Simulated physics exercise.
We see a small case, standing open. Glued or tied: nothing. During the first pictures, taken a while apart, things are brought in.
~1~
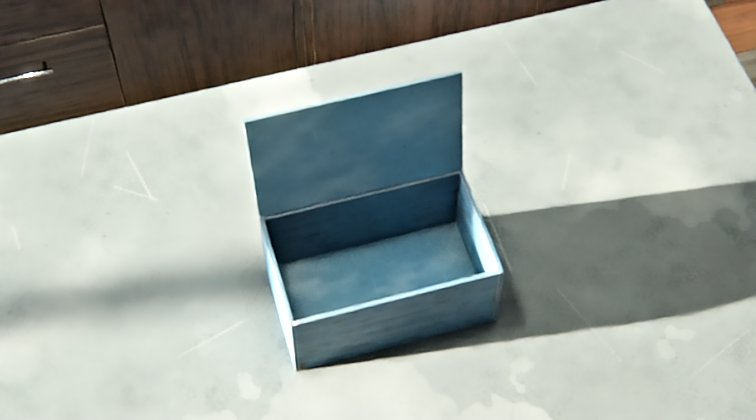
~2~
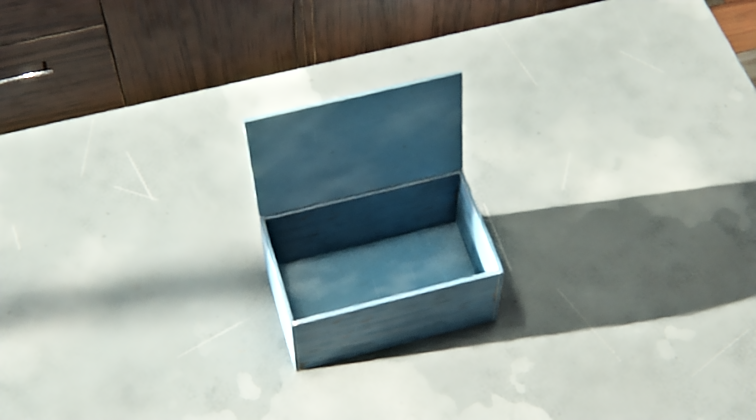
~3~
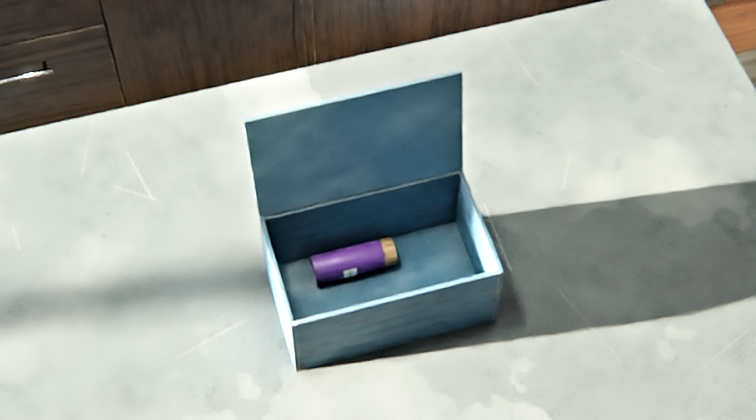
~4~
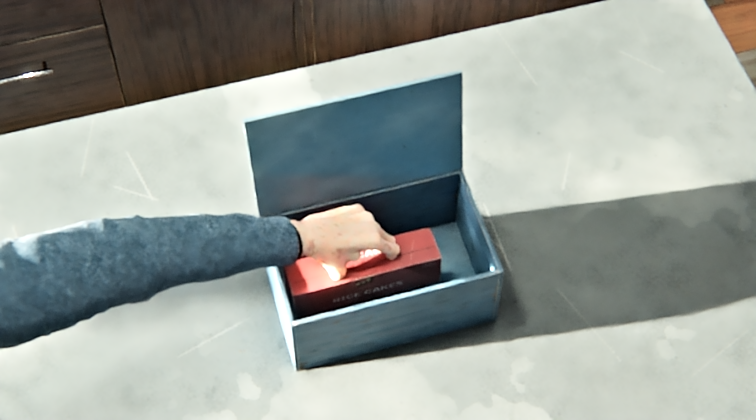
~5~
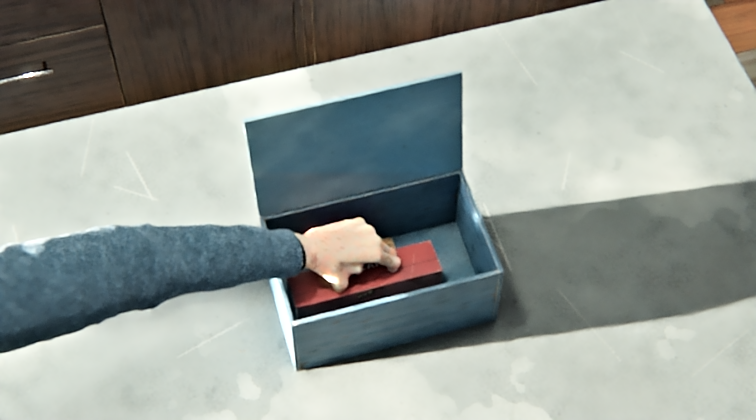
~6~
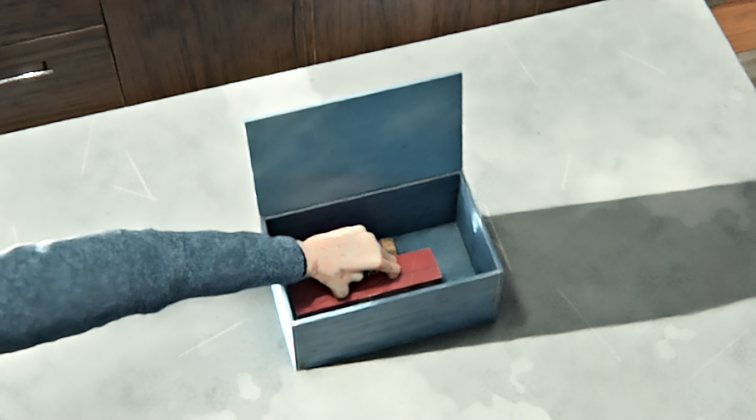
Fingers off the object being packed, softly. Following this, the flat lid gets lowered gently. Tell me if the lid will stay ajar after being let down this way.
Lowered fully.
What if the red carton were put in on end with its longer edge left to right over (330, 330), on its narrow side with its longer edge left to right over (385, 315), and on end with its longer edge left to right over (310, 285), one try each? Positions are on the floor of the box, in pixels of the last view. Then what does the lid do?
First try: It will not close; second try: It sits on the rim; third try: It is held up.
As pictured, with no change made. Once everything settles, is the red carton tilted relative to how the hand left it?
By the end it has kept its angle.
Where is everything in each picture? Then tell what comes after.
In the first frame, the last thing is not in view yet.
In the second frame, the last thing is not in view yet.
In the third frame, the last thing is not in view yet; purple shaker (354, 261).
In the fourth frame, still above its spot; red carton (362, 273).
In the fifth frame, still above its spot; red carton (365, 285).
In the sixth frame, in place under the hand; red carton (365, 292).
Then, 1.30 s after the last picture, lid 78° above the rim.
Then, 1.70 s after the last picture, lid 50° above the rim.
Then, 2.10 s after the last picture, lid 13° above the rim.
At rest, lid shut; both in place. Seen from the same camera at the end, red carton near (365, 292).
